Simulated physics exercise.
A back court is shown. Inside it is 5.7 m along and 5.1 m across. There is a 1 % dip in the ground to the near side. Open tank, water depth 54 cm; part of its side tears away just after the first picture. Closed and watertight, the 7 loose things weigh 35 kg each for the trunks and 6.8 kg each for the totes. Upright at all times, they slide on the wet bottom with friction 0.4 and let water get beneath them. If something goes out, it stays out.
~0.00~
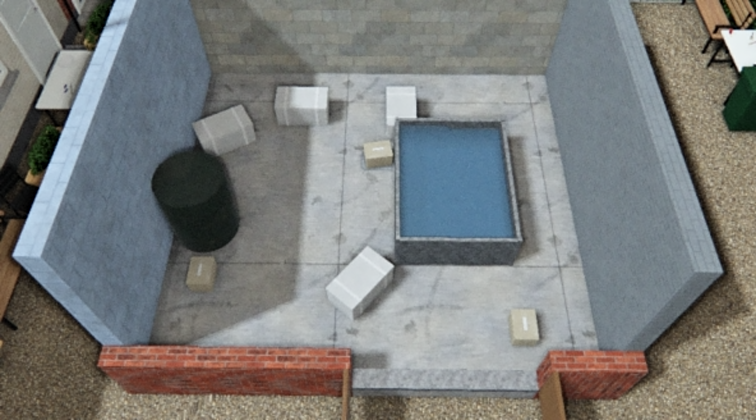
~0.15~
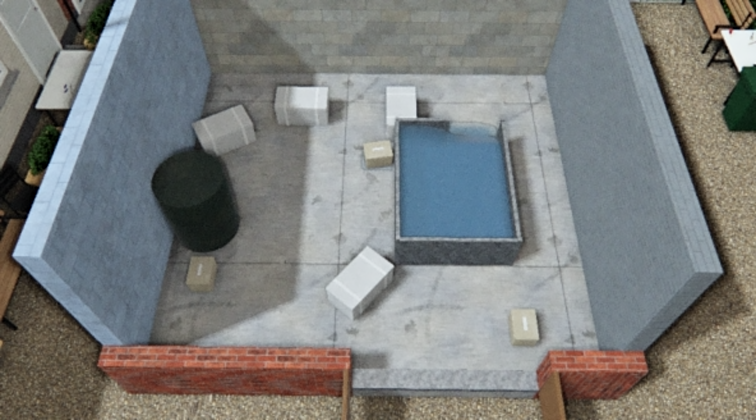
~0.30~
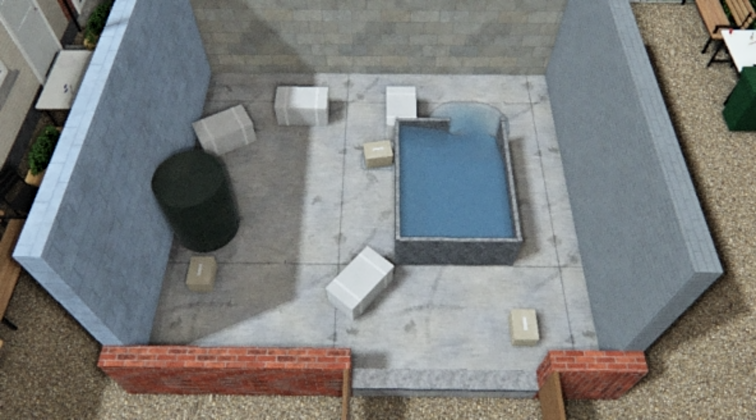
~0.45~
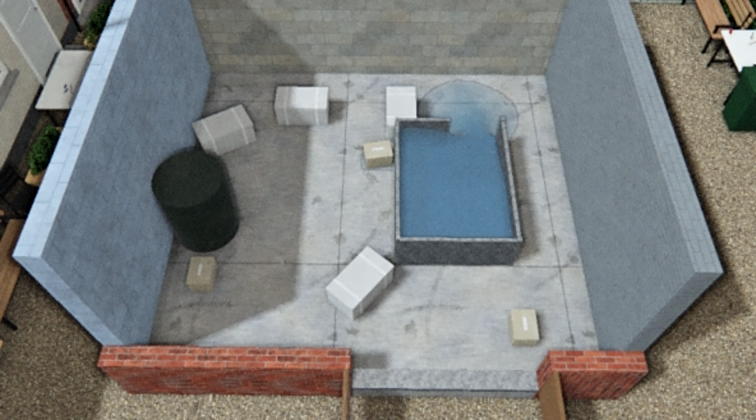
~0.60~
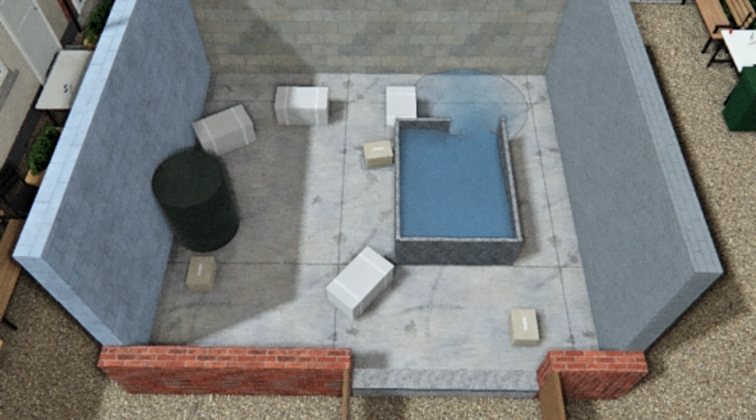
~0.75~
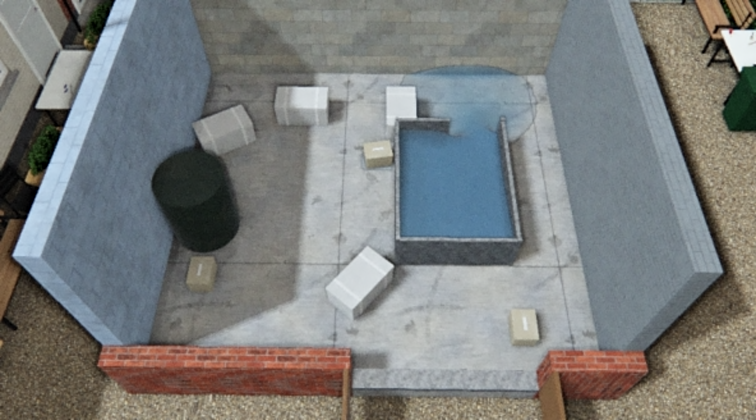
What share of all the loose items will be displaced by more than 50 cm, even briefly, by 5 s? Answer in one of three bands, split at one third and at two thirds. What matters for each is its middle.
Under a third.
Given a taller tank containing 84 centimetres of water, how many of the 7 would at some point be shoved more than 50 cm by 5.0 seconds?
Count: 4.
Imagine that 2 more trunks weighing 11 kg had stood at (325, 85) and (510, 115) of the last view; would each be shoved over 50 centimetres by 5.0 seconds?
In turn: Past it, more.
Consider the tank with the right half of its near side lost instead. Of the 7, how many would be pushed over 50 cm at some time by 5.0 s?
The count would be 1.
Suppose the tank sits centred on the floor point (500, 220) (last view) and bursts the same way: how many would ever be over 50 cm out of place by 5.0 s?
2.
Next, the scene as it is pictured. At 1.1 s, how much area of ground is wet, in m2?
6.0 m2.
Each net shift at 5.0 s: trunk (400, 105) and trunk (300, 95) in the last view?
Taking them in turn, I get 0 cm for the first and 0 cm for the second.
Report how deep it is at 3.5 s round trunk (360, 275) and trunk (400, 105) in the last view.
I'd estimate 0 cm for the first and 3 cm for the second.
After 1.1 s 0 of 7 are over 50 cm from their spots; 0 afloat.
After 2.2 s 0 of 7 are over 50 cm from their spots; 0 afloat.
After 3.5 s 0 of 7 are over 50 cm from their spots; 0 afloat.
After 5.0 s 1 of 7 are over 50 cm from their spots, and 1 have been at some point; 0 afloat.
